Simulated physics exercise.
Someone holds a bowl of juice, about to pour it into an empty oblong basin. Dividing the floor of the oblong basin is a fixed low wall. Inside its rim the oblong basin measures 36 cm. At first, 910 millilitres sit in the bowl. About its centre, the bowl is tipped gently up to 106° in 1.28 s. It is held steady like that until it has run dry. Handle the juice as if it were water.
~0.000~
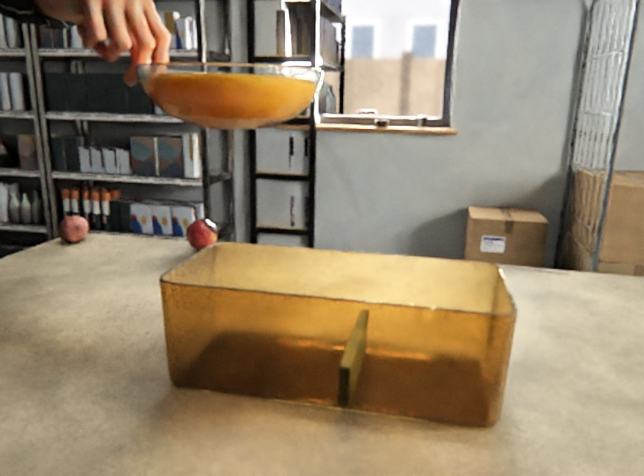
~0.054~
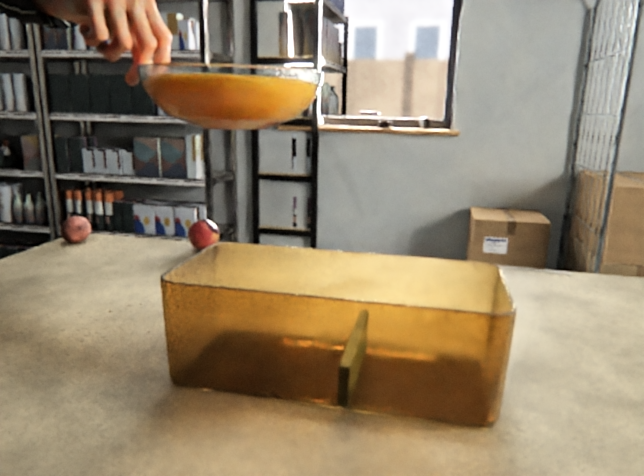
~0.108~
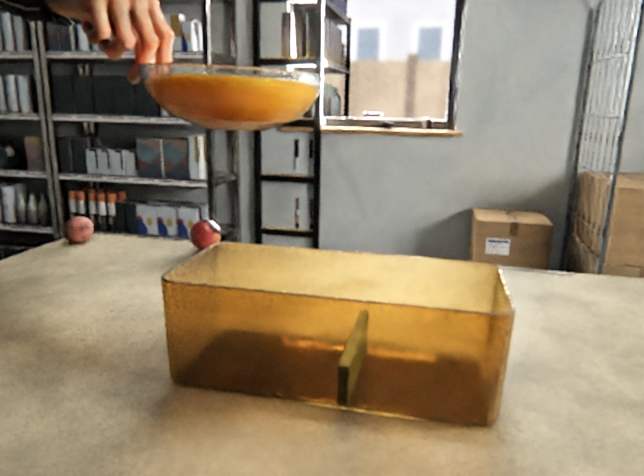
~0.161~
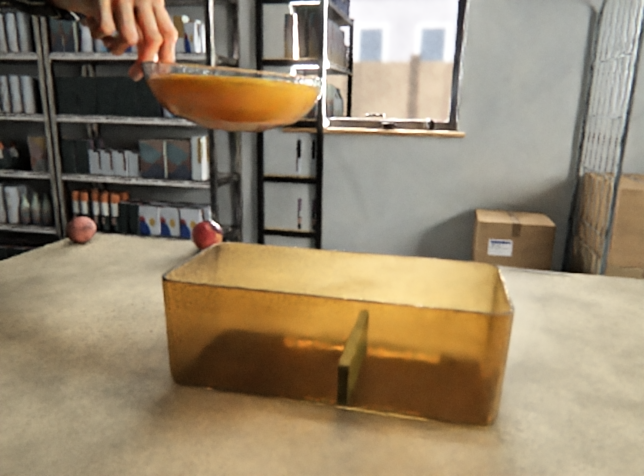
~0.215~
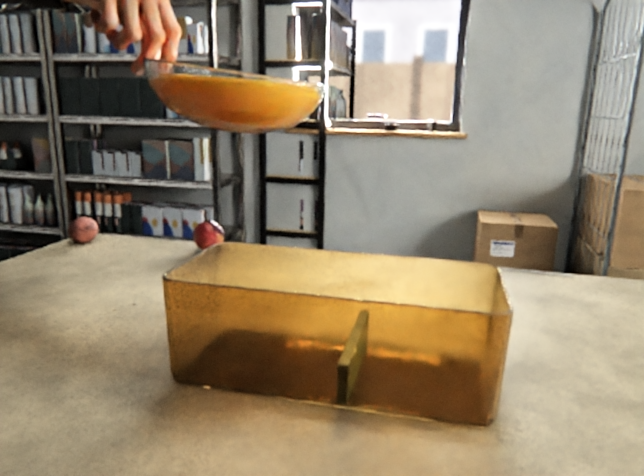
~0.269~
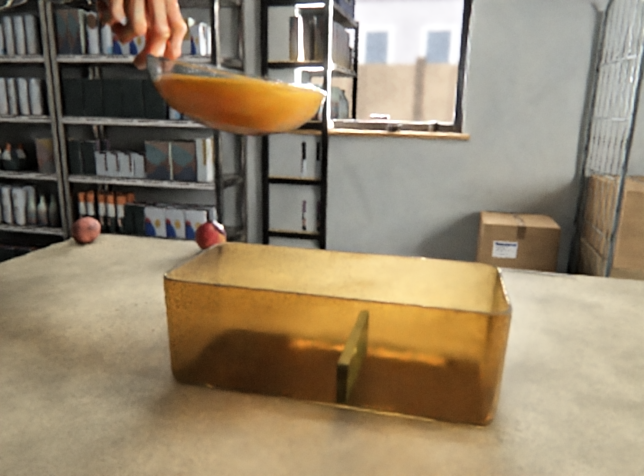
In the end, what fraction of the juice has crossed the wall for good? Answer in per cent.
In the end about 71 per cent has crossed for good.
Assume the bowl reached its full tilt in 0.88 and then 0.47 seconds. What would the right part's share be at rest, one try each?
Roughly 65 per cent the first time and 45 per cent the second.
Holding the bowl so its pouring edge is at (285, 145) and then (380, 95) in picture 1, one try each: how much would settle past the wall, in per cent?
20 per cent first, 85 per cent second.
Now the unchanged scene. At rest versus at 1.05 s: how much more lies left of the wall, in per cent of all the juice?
Some 1 per cent.
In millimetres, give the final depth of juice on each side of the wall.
Roughly 8 mm on the left side and 28 mm on the right side.
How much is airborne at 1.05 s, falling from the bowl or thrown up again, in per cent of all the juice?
About 2 % of the total.
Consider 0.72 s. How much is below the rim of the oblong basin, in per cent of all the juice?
Near 34 in a hundred.
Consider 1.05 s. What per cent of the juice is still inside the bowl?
Near 0 percent, more or less.
After 0.72 s the tilt is 64° and 21 per cent is still to pour, 3 is left of the wall and 31 right of it.
After 1.05 s the tilt is 98° and 0 per cent is still to pour, 26 is left of the wall and 71 right of it.
After 1.40 s the tilt is 106° and 0 per cent is still to pour, 27 is left of the wall and 71 right of it.
After 1.78 s the tilt is 106° and 0 per cent is still to pour, 27 is left of the wall and 71 right of it.
In the end 27 per cent lies left of the wall, 71 right of it and 2 outside.
